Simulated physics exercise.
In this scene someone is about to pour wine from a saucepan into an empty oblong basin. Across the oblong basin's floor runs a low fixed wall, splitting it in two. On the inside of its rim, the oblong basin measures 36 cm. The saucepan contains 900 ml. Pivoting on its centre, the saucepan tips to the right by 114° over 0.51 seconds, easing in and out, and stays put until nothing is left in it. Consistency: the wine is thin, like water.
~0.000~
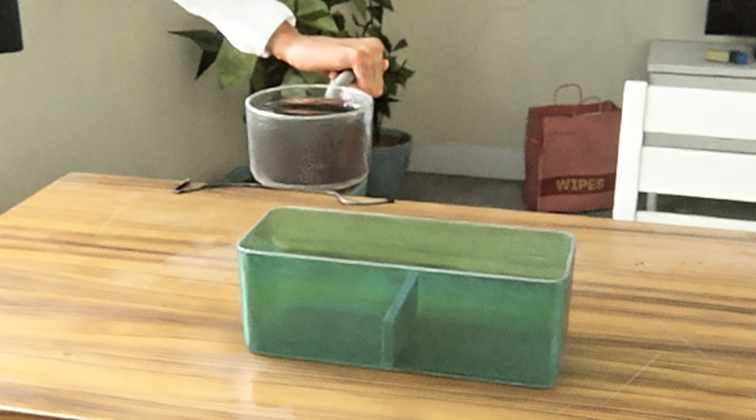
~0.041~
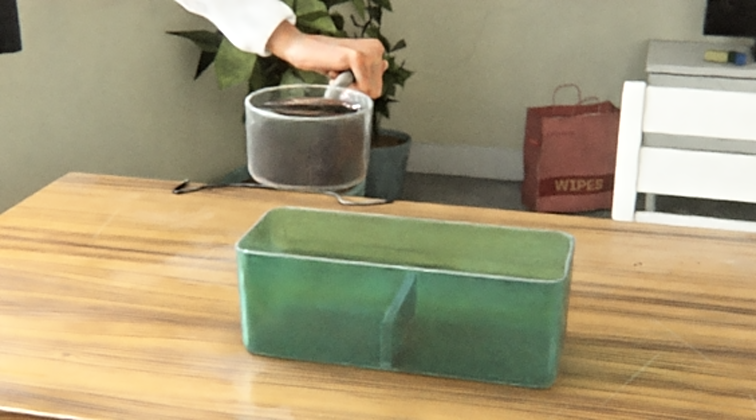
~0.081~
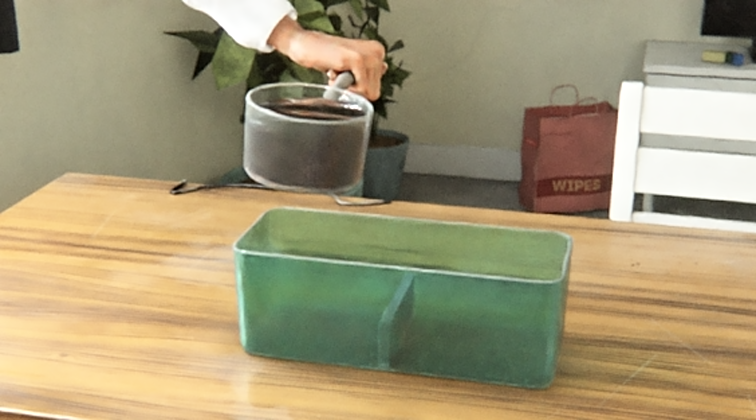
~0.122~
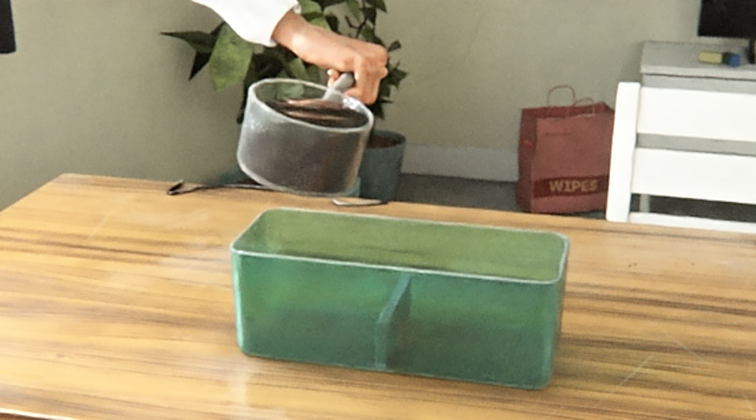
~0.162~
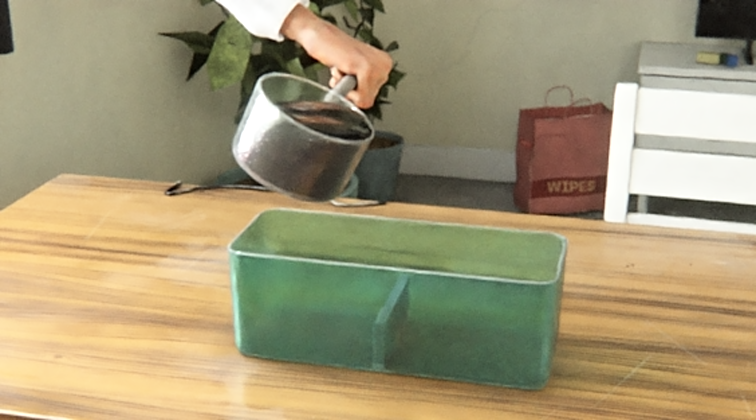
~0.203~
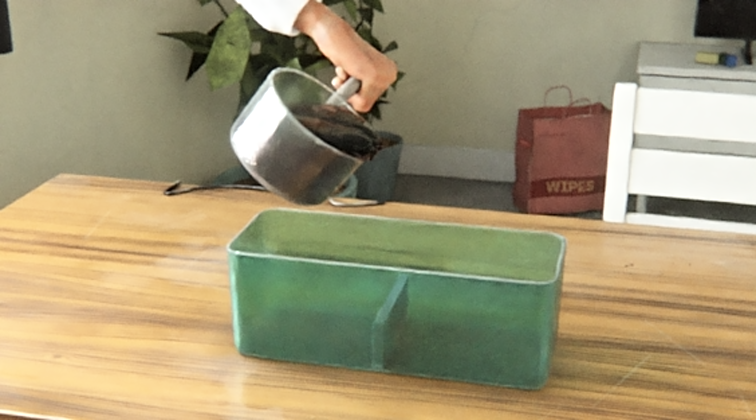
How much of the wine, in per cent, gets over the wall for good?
51 %.
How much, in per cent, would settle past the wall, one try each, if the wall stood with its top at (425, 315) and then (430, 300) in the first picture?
35 % and 15 %.
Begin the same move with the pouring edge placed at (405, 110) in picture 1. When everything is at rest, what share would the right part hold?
In that case roughly 85 per cent.
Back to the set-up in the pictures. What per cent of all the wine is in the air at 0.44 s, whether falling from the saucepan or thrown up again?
Estimate: About 30 % of all of it.
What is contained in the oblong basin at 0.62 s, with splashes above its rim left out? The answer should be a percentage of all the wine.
It works out near 92 per cent.
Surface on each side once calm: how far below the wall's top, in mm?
Looks like roughly 36 mm on the left and roughly 36 mm on the right.
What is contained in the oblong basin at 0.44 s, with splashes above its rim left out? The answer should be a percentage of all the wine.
Roughly 48 percent of it.
Then, 0.44 s in, the tilt is 109° and 23 per cent is still to pour, 10 is left of the wall and 37 right of it.
Then, 0.62 s in, the tilt is 114° and 3 per cent is still to pour, 39 is left of the wall and 53 right of it.
Then, 0.81 s in, the tilt is 114° and 0 per cent is still to pour, 45 is left of the wall and 50 right of it.
Then, 1.01 s in, the tilt is 114° and 0 per cent is still to pour, 48 is left of the wall and 51 right of it.
Finally, 48 per cent lies left of the wall, 51 right of it and 1 outside.
